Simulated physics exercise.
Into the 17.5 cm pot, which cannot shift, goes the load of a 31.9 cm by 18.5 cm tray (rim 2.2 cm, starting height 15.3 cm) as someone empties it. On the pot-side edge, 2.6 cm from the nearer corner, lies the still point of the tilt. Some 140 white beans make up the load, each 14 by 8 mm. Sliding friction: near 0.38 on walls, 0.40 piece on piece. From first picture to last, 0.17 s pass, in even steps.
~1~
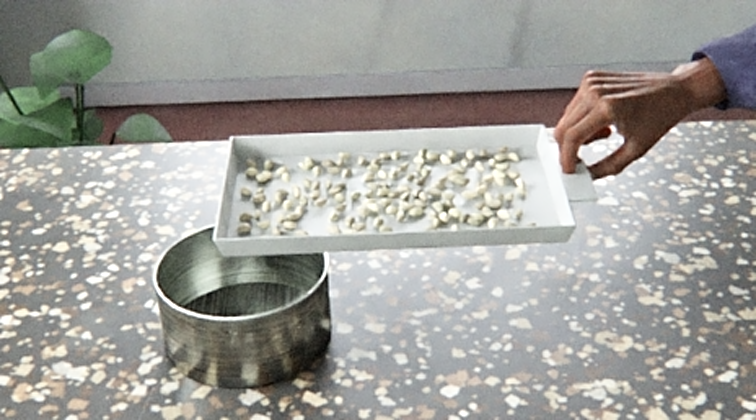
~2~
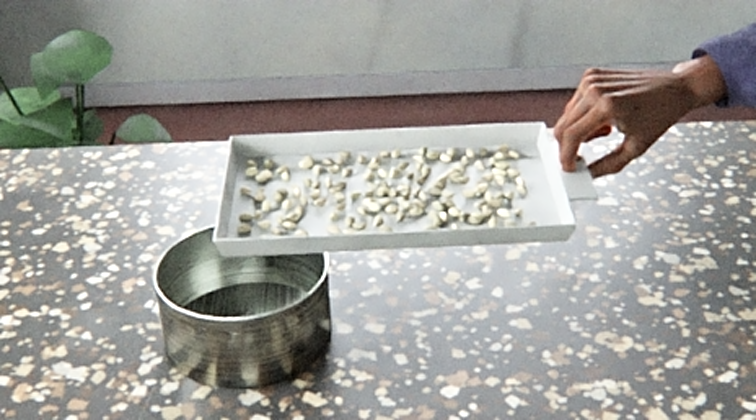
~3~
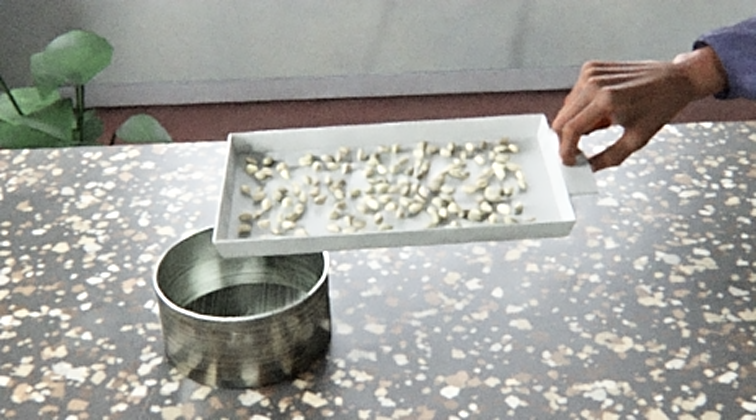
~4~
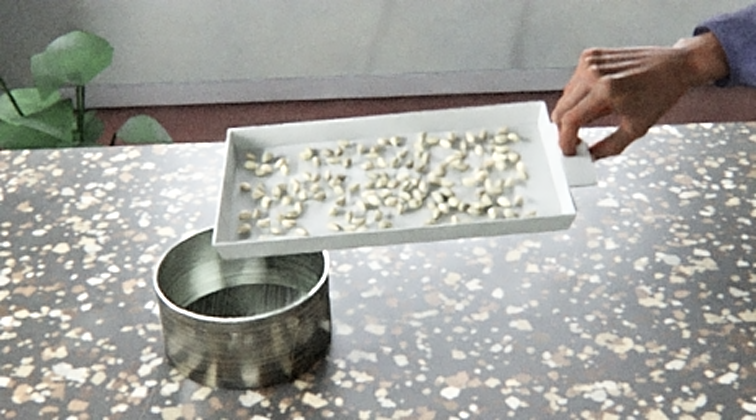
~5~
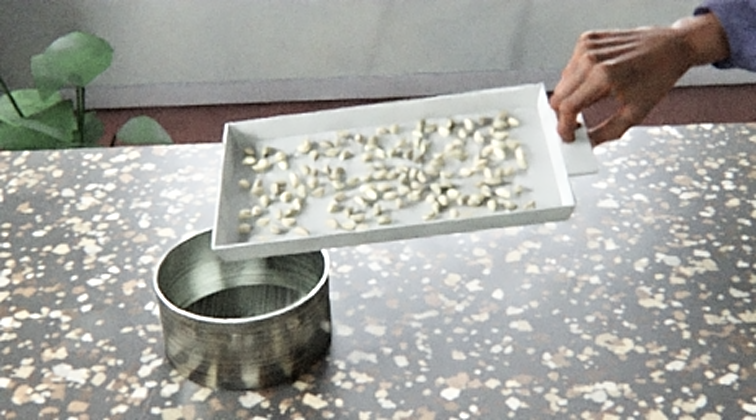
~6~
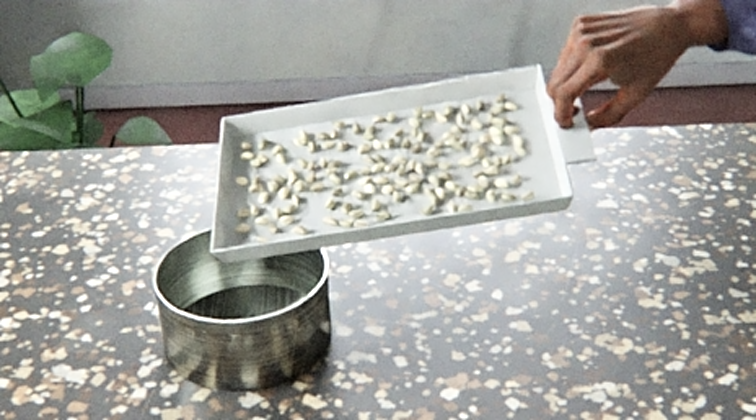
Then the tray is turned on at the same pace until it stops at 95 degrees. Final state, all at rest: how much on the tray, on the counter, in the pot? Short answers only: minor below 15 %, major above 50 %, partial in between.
At the end, tray: A little. Counter: The greater portion. Pot: A little.
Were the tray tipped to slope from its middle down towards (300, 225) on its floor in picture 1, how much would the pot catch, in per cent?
Some 20 per cent.
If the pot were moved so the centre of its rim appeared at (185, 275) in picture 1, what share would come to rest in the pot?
It would come to around 10 percent.
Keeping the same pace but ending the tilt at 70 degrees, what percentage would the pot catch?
In that case some 0 per cent.
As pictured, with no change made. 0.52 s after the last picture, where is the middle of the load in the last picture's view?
The load's centre is near (235, 271) at that time.
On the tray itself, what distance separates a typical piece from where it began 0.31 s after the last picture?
Roughly 6 cm.
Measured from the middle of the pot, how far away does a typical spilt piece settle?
Distance: Roughly 18 cm.
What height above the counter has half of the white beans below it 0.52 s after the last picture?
The halfway line is at about 16 cm.
Then, 0.31 s after the last picture, tilt 54 degrees; the tray holds 100 %, the pot 0 %.
Then, 0.52 s after the last picture, tilt 80 degrees; the tray holds 70 %, the pot 0 %.
Then, 0.85 s after the last picture, tilt 95 degrees; the tray holds 0 %, the pot 0 %.
In the end, tray 0 %, counter 100 %, pot 0 %.
